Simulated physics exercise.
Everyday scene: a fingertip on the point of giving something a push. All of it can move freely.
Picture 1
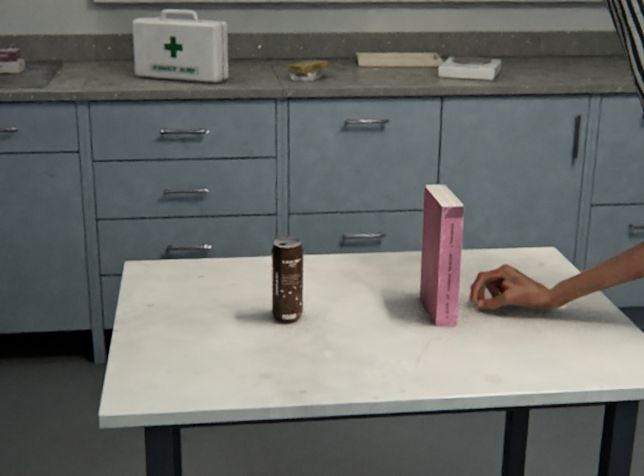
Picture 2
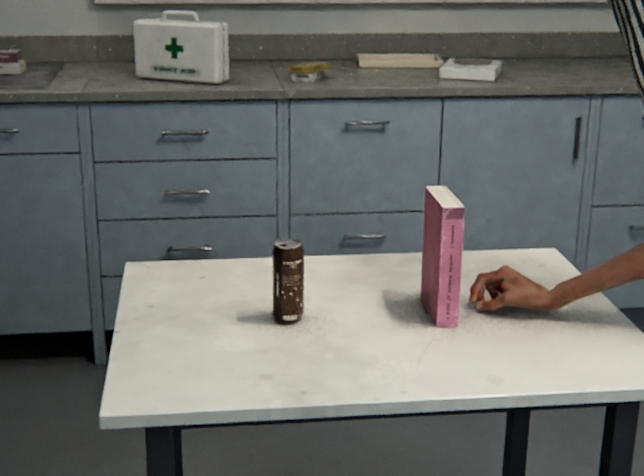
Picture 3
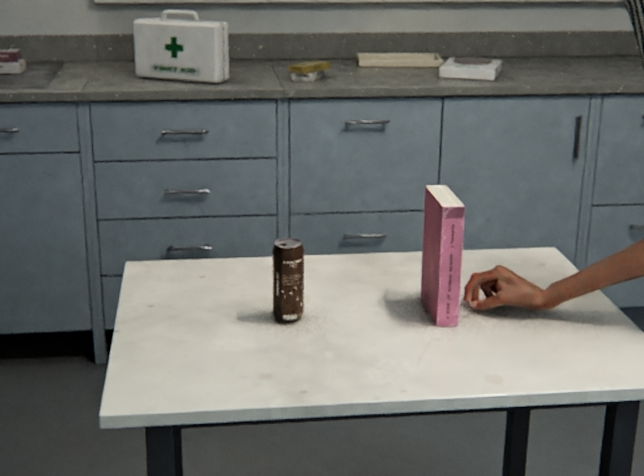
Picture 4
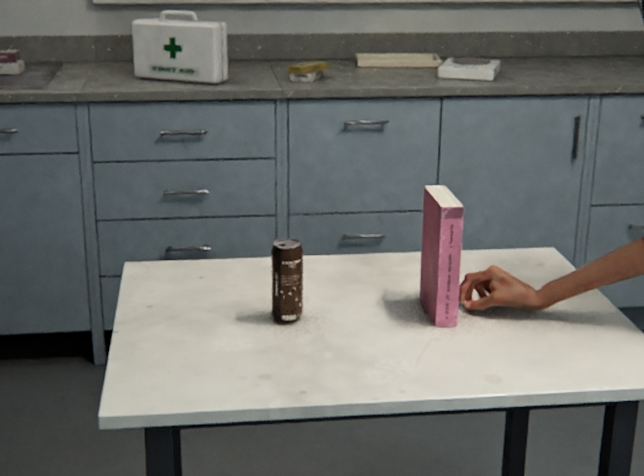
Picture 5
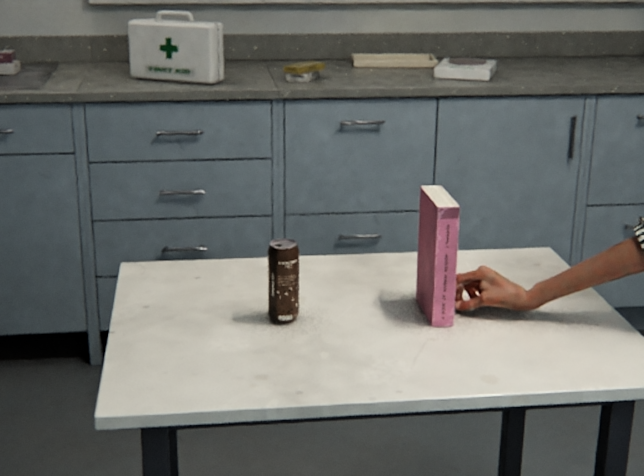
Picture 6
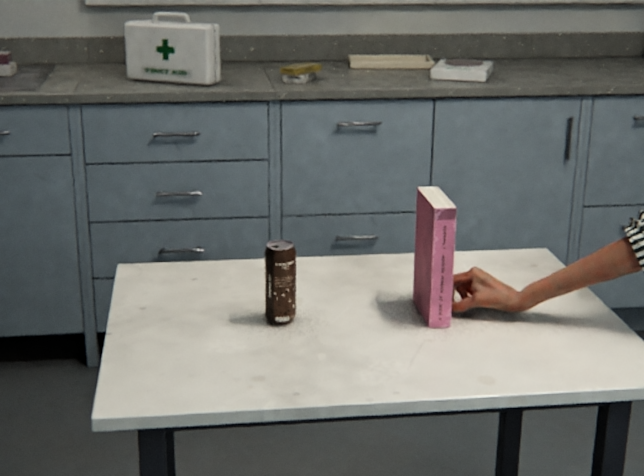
At the start, a brown can and an upright pink book stand on a white table, with a hand just right of the book. The hand edges left until its fingers meet the book's side, and a striped sleeve comes into view. The book and can stay upright as the view shifts very slightly.
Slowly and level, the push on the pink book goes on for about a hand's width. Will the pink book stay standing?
It will stay on its base.
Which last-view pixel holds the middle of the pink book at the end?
Near (366, 259).
Then, 0.40 s on from there, pink book shifted a little near (417, 257).
Then, 0.90 s on from there, pink book shifted a little near (394, 258).
Then, 1.40 s on from there, pink book shifted about its own width near (372, 259).
In the end, moved from the start, pink book. At the end, from the last picture's camera, pink book near (366, 259).
